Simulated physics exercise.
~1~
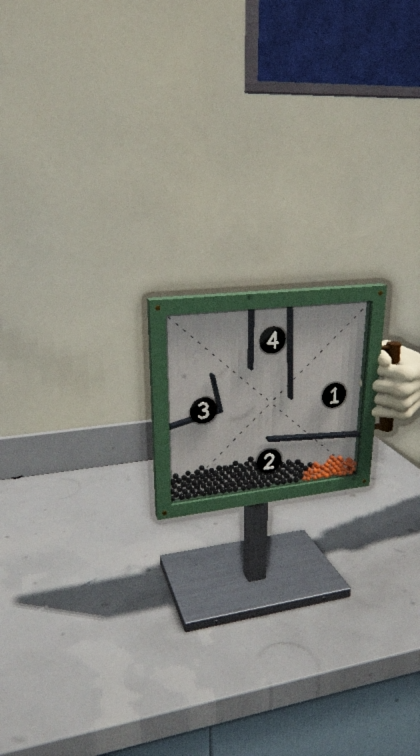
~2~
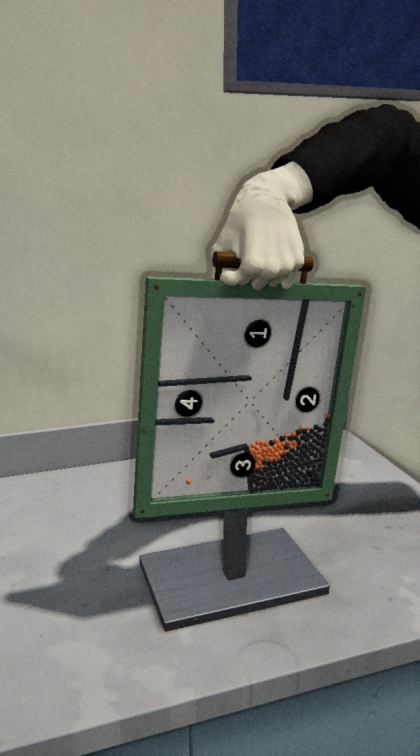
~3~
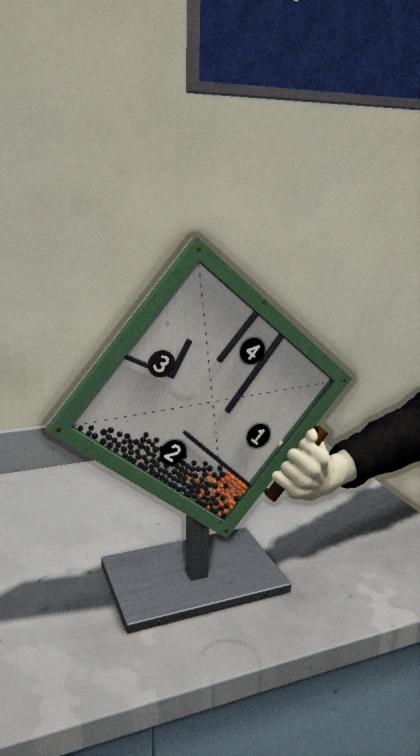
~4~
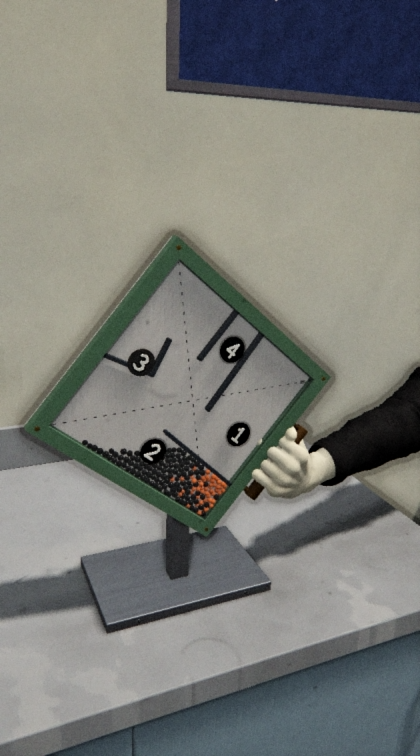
A white-gloved hand turned a green-framed case of black and orange beads anticlockwise until its handle was on top, piling the beads at lower right, then swung it back past level clockwise, where they settled in the bottom corner and along the lower-left side.
